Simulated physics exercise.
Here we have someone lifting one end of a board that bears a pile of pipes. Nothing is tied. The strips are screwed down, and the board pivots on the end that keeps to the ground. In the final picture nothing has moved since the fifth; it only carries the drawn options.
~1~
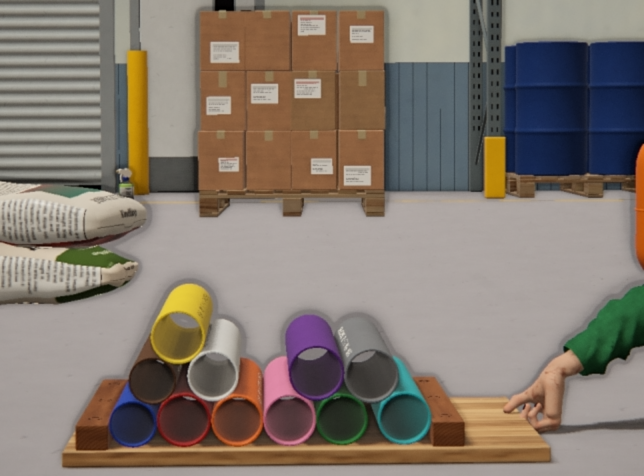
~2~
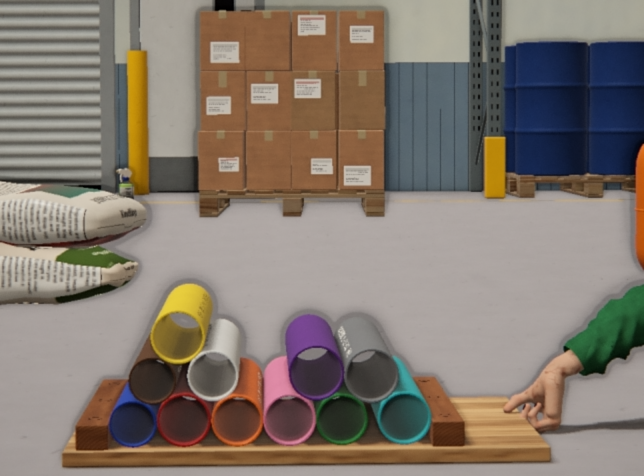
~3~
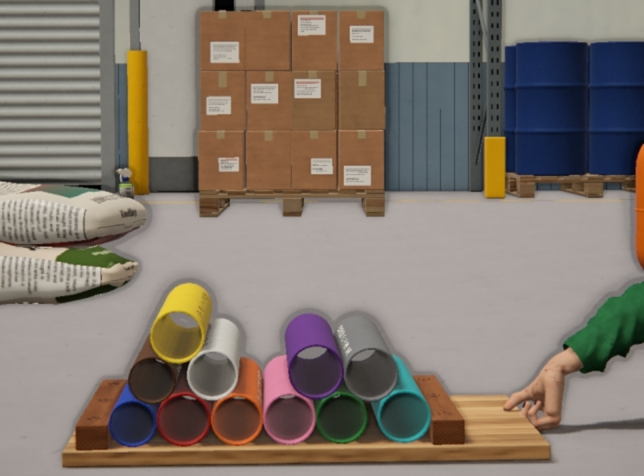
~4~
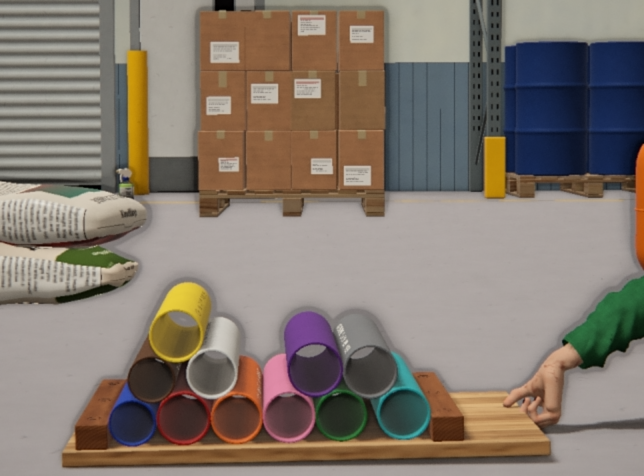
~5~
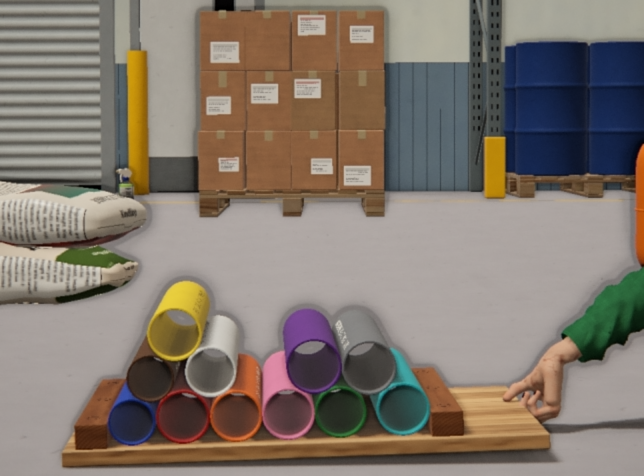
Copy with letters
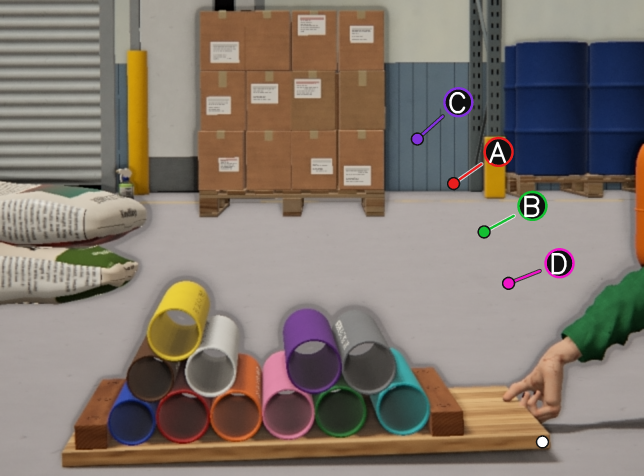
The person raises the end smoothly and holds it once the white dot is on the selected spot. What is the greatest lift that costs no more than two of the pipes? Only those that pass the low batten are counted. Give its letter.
The highest mark that will do is D.
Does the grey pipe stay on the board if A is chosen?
No.
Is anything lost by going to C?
Yes.
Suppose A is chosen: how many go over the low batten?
At A the number is five.
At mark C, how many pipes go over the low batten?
With C, five.
On the marked copy, A at (454, 183); B at (484, 232); C at (417, 139); D at (508, 283); the white dot at (543, 442).
Following D. Soon after the start, board at 15°.
Later, board at 21°.
In the end, board at 21°, two over the low batten (brown, yellow).
As for the rest, A five over the low batten; B five over the low batten; C five over the low batten.
